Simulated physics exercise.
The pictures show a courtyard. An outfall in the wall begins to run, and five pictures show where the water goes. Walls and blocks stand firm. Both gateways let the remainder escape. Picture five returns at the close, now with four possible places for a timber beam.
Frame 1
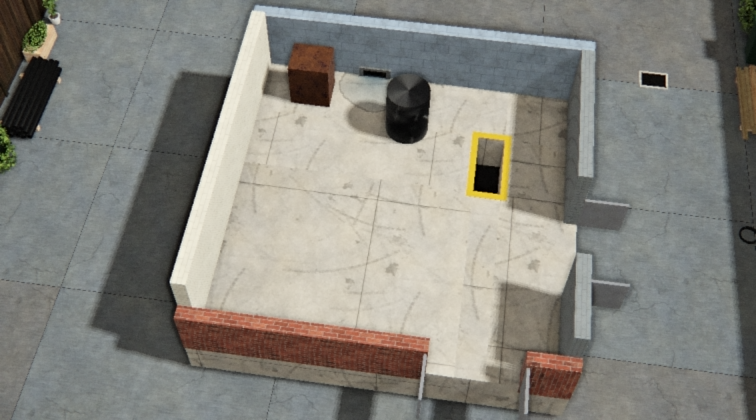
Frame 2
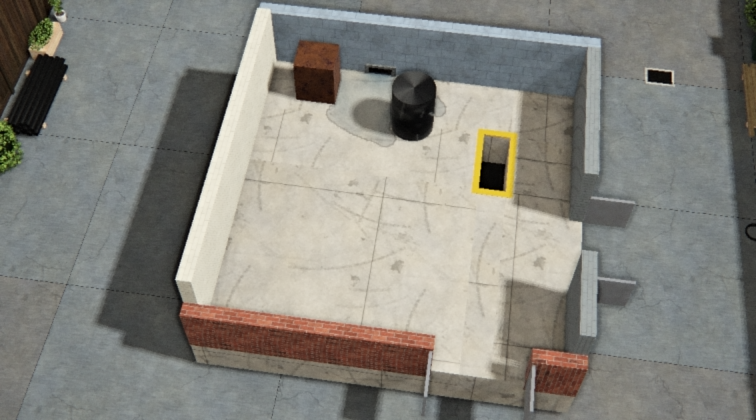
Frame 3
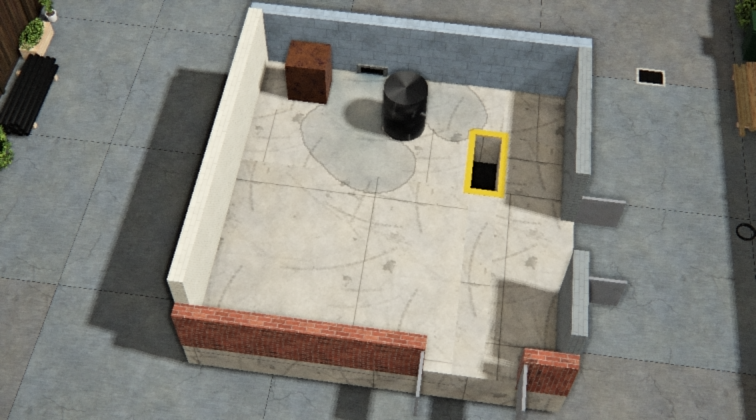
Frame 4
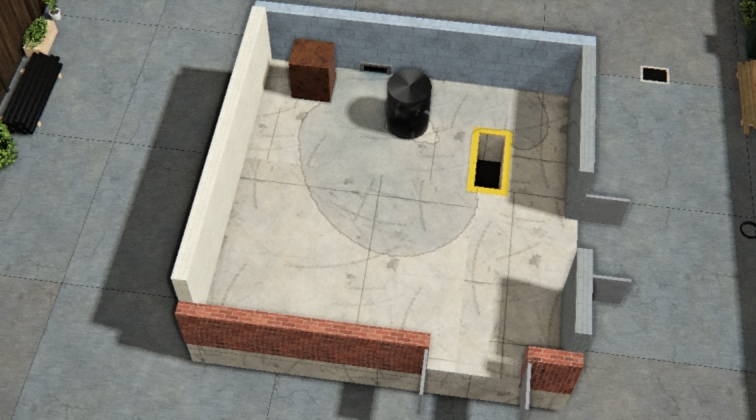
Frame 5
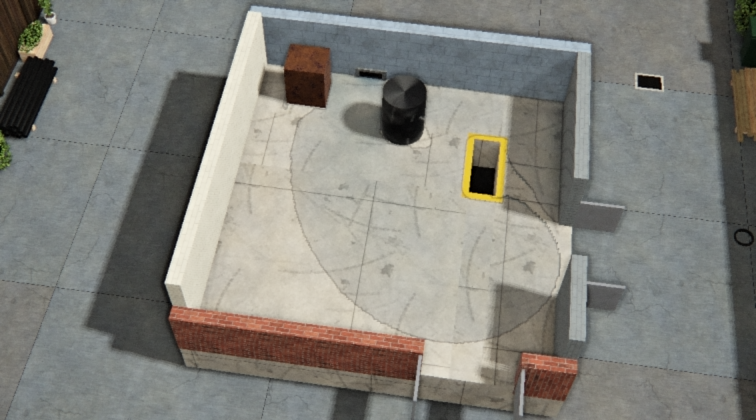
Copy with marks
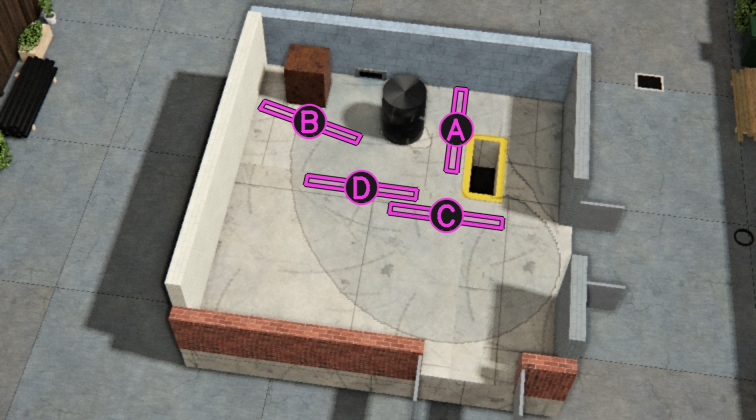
The clip opens on a walled courtyard with a black barrel, a rusty box and a small patch of water below a dark outfall in the back wall. The thin sheet widens around the barrel, reaches the yellow-edged gully, then spreads down and right across much of the floor toward the open gates.
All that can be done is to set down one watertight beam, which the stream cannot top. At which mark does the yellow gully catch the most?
D works best here.
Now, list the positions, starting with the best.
D, C, B, A.
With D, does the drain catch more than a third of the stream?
Yes.
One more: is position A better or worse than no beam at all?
Worse.
On the marked copy, A from (451, 171) to (461, 89); B from (262, 104) to (358, 139); C from (390, 208) to (502, 223); D from (306, 179) to (416, 194).
With A, about 3 % of the stream runs into the yellow gully, about 97 % out by the gates.
With B, about 23 % of the stream runs into the yellow gully, about 77 % out by the gates.
With C, about 29 % of the stream runs into the yellow gully, about 71 % out by the gates.
With D, about 56 % of the stream runs into the yellow gully, about 43 % out by the gates.
